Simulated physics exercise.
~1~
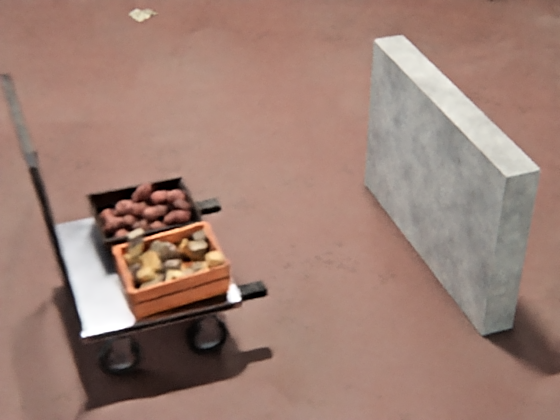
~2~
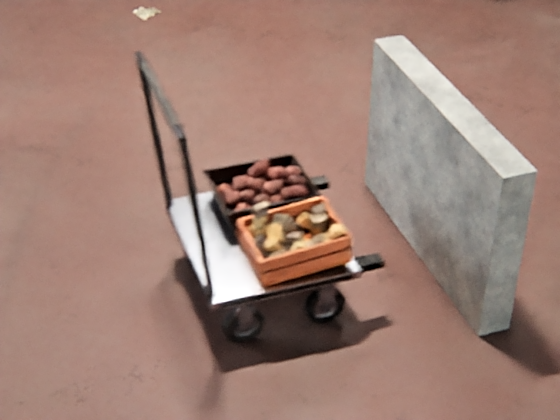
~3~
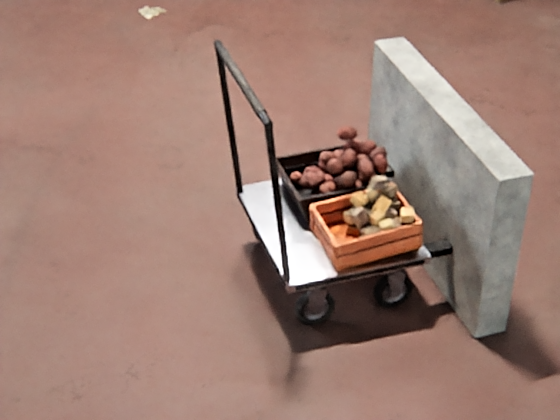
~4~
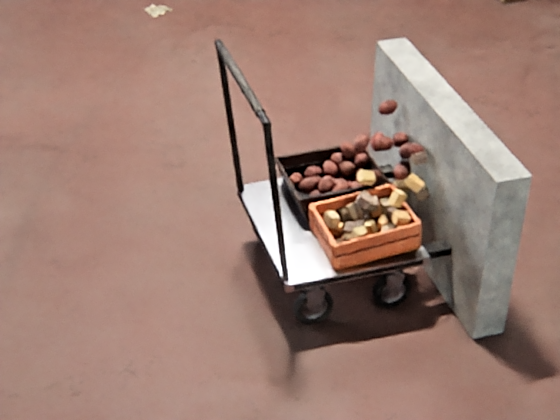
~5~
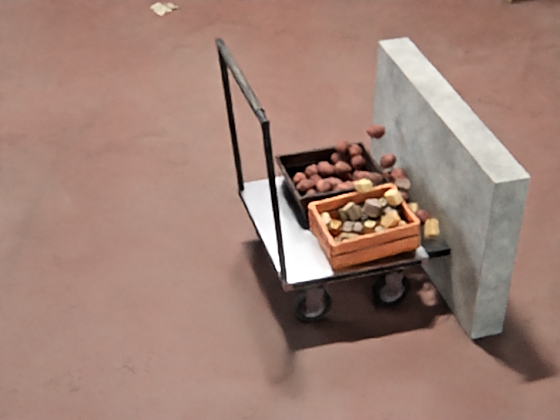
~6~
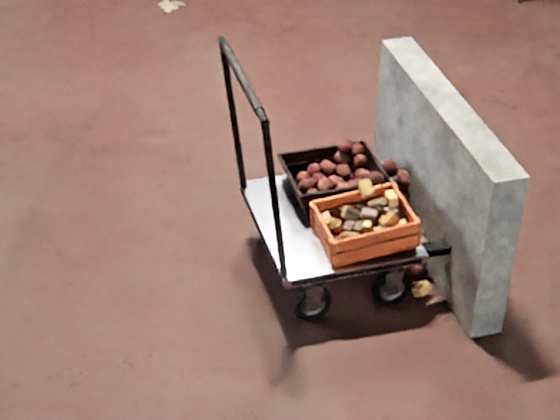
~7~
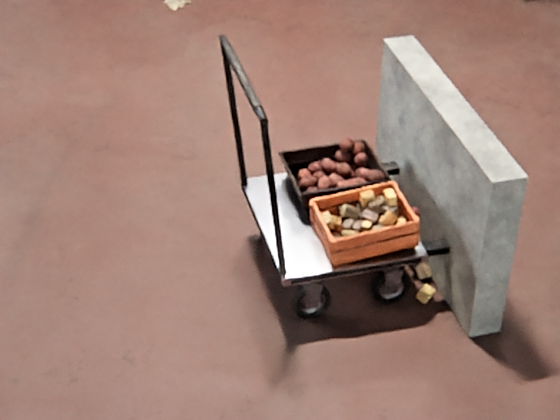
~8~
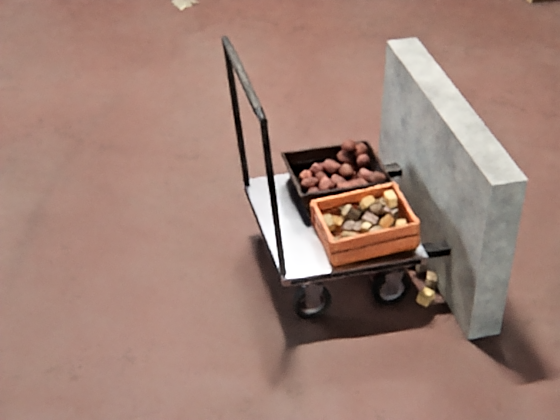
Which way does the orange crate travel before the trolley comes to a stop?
The orange crate travels to the right, riding on the trolley until it stops at the grey wall.
Trolley carrying crates of red potatoes and wooden offcuts rolling right, stopping dead at a grey wall, some spilling over the front.
